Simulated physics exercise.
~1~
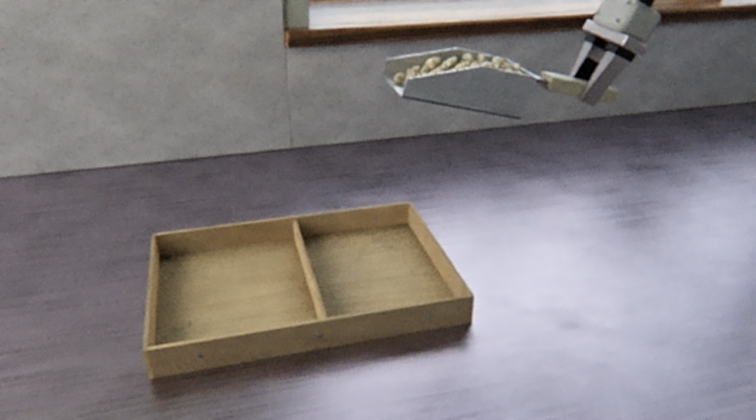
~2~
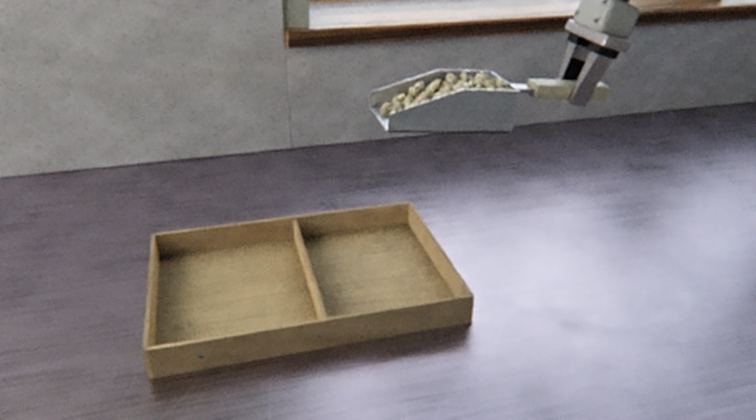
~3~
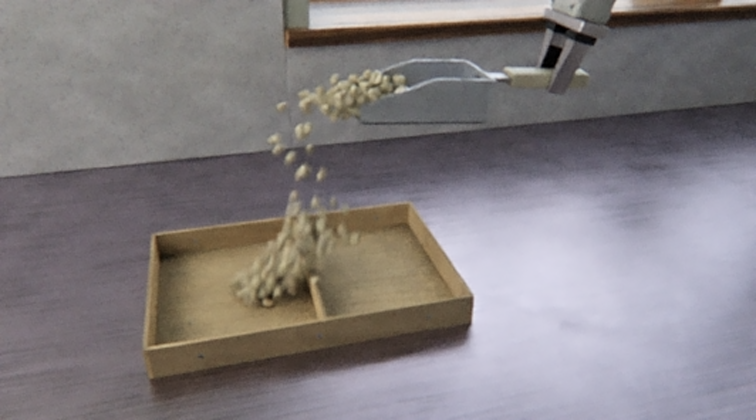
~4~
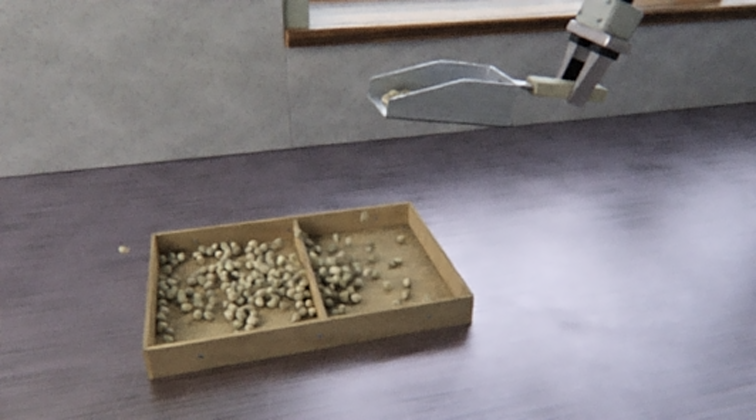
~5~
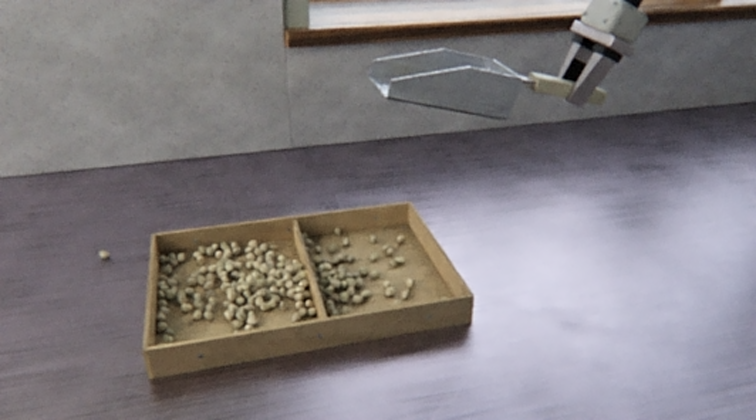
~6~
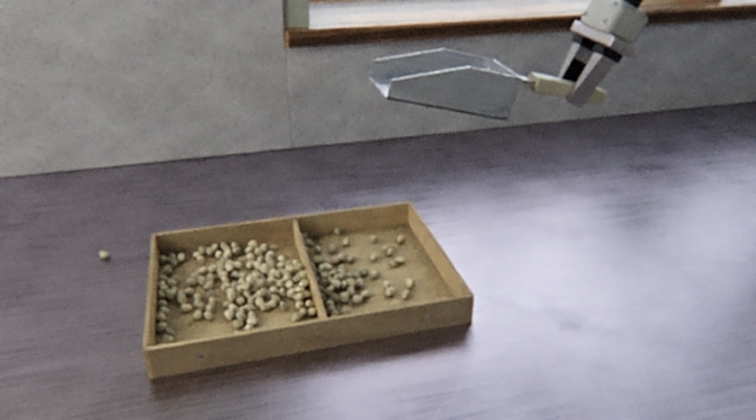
On a dark tabletop, a robot arm tips pale beans from a clear scoop into a divided wooden tray, mostly filling the left side.
